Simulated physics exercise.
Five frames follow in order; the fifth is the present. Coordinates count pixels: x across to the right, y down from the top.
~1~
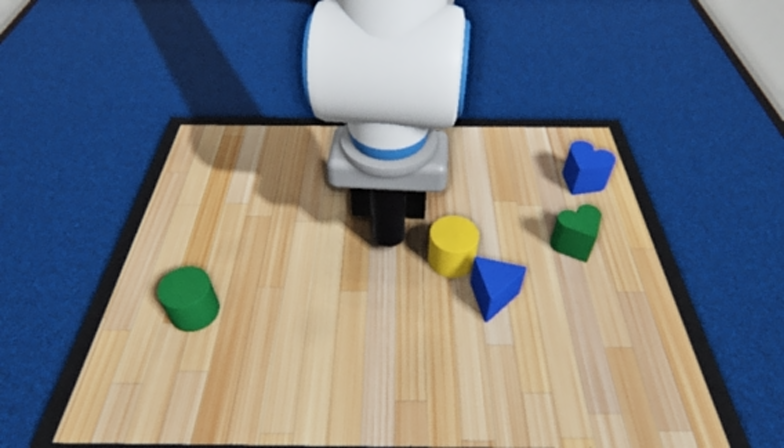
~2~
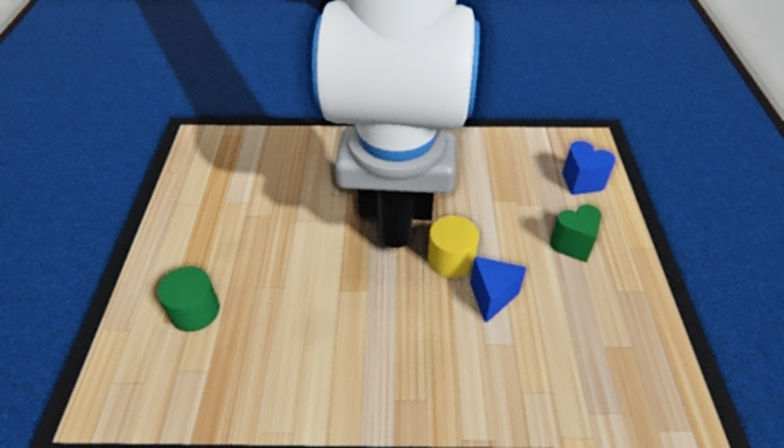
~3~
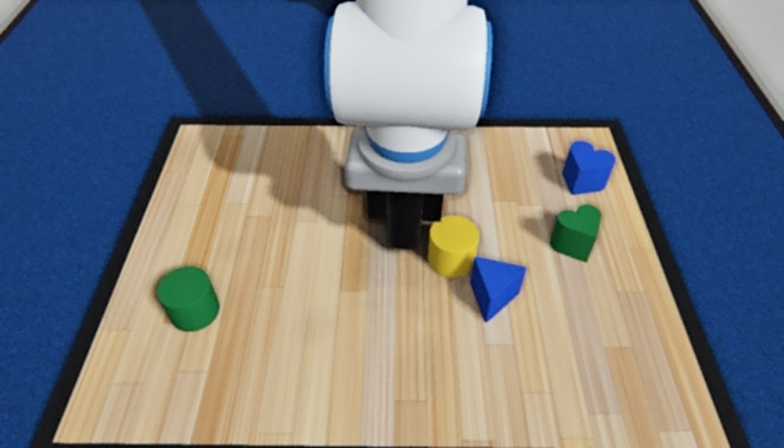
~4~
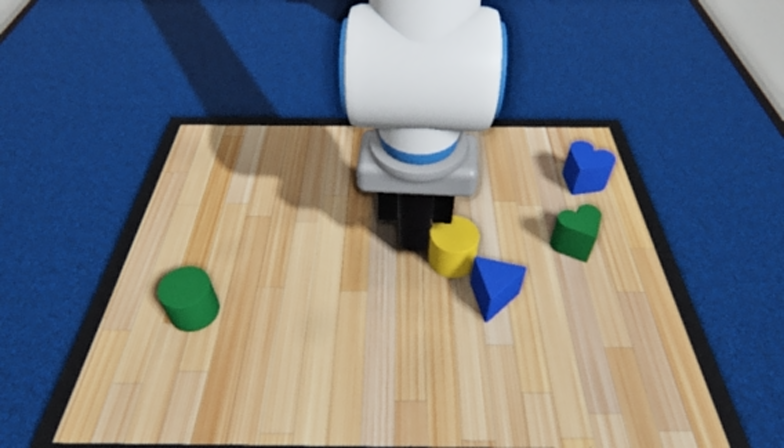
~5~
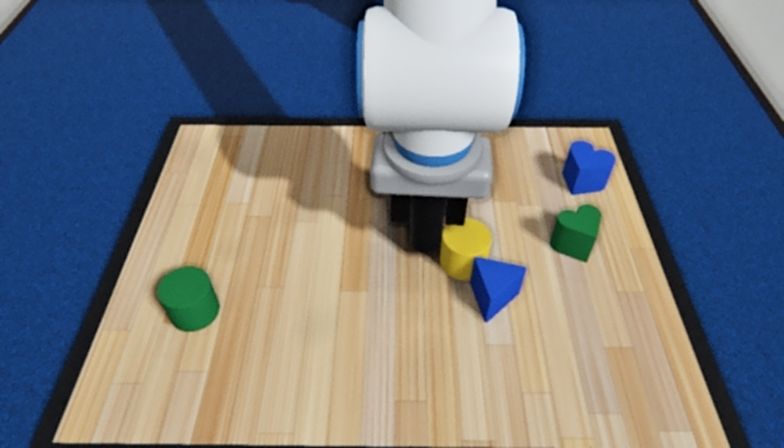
On a wooden board bordered in black, a white robot arm slides its black pusher slowly right among green and blue blocks, then nudges the yellow cylinder slightly right beside the blue triangle, while the other blocks stay still.
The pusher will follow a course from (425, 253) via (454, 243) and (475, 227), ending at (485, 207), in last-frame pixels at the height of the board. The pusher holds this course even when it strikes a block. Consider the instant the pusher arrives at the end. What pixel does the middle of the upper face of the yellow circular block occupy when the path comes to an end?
Put as a pixel place, it's (494, 237).
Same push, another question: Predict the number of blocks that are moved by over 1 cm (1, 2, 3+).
I'd say just one block gets shifted by more than about 1 cm.
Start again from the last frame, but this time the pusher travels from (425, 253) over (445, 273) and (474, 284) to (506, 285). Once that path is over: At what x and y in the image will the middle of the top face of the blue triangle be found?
I'd say the blue triangle ends with its top centre at (530, 291).
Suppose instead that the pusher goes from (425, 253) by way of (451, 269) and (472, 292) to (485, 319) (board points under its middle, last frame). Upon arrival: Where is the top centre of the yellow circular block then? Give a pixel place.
At (506, 244).
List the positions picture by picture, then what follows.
In the first picture, pusher's lower end at (389, 236); yellow circular block at (455, 233); blue triangle at (498, 273).
In the second picture, pusher at (396, 237); blocks still.
In the third picture, pusher at (404, 238); blocks still.
In the fourth picture, pusher at (414, 240); blocks still.
In the fifth picture, pusher at (426, 242); yellow circular block at (467, 235); blue triangle at (498, 273).
On the path given first. One third of the way, pusher at (456, 231); yellow circular block at (491, 237).
Two thirds of the way, pusher at (477, 215); yellow circular block at (494, 237).
At the end, pusher at (487, 195); yellow circular block at (494, 237); blue triangle still.
